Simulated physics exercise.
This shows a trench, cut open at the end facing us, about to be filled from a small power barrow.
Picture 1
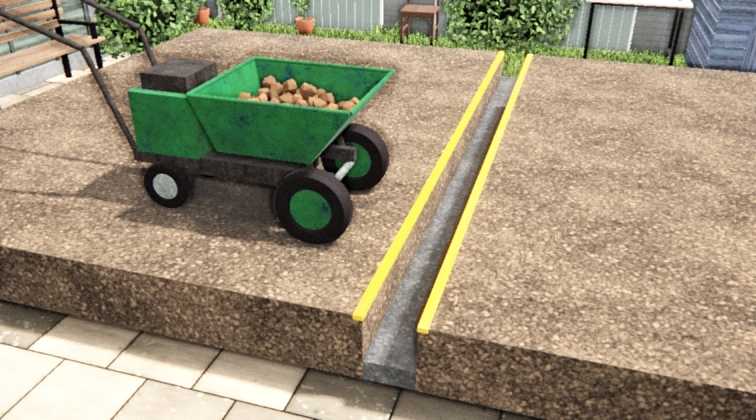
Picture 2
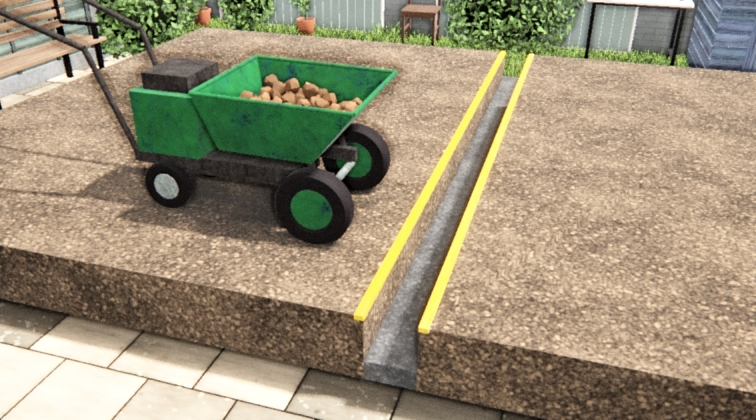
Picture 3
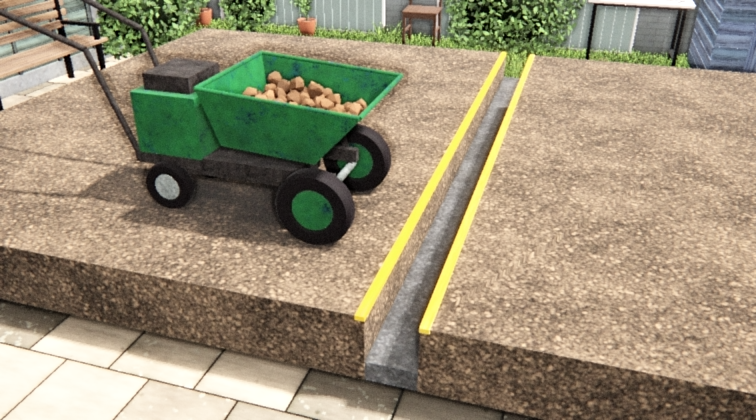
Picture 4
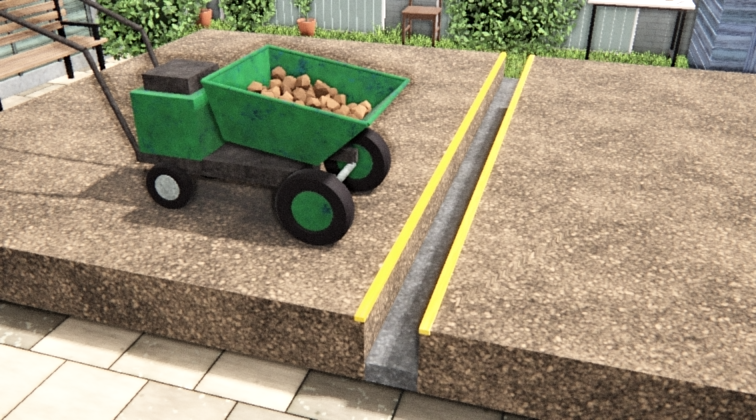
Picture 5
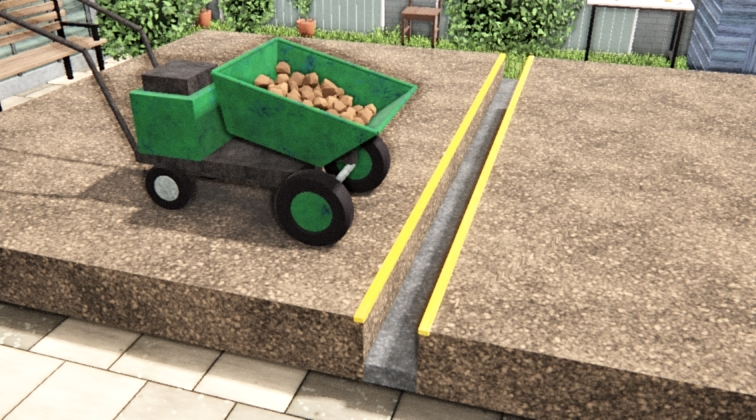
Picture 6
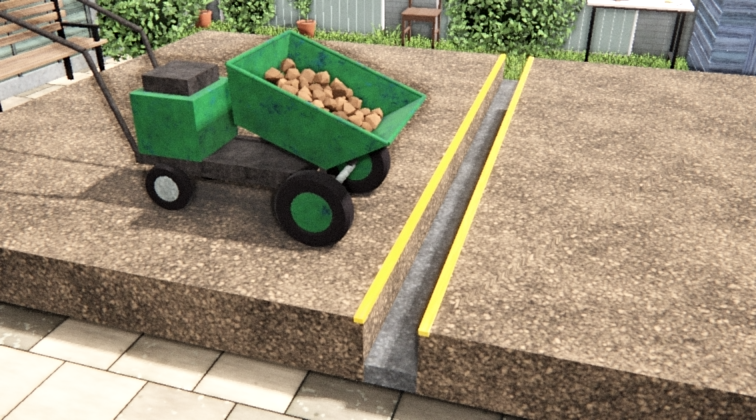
A green power barrow loaded with brown clods stood still on the soil, left of a narrow trench edged in yellow, while its skip gradually tilted toward the right, its back end rising.
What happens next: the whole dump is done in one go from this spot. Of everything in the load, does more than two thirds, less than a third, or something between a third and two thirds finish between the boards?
Something between a third and two thirds does.
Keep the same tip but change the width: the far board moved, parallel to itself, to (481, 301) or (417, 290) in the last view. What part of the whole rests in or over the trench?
Roughly 100 per cent, and 0 per cent.
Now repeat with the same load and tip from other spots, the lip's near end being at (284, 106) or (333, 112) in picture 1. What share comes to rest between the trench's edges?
First try: Some 50 %; second try: 90 %.
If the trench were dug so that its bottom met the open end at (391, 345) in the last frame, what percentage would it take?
Estimate: Approx. 30 %.
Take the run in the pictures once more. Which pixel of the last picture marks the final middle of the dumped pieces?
Roughly at pixel (451, 231).
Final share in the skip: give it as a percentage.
10 in a hundred, roughly.
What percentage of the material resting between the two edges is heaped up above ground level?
It works out at about 10 percent.
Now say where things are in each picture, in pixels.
The first picture shows lip of the skip at (350, 114), level; top of the load at (286, 102), clay clods; first edge of the trench at (377, 280); far edge at (437, 291), the trench under half as wide as the skip, and about as deep as wide.
The second picture shows lip of the skip at (353, 115), tipped barely; top of the load at (278, 105).
The third picture shows lip of the skip at (360, 119), tipped barely; top of the load at (282, 103).
The fourth picture shows lip of the skip at (367, 125), tipped a little; top of the load at (274, 94).
The fifth picture shows lip of the skip at (377, 133), tipped a little; top of the load at (281, 90).
The sixth picture shows lip of the skip at (388, 144), tipped clearly; top of the load at (281, 87); first edge of the trench at (378, 283); far edge at (439, 294).
Soon after the last picture, skip tipped steeply; all in the skip.
A little later, skip tipped right over; about two thirds in the skip; a small part in or heaped over the trench; about a quarter beyond it; a stray few falling.
Later still, skip tipped right over; about a quarter in the skip; about a third in or heaped over the trench; about a third beyond it.
At rest, skip tipped right over; a small part in the skip; about half in or heaped over the trench; about a third beyond it.
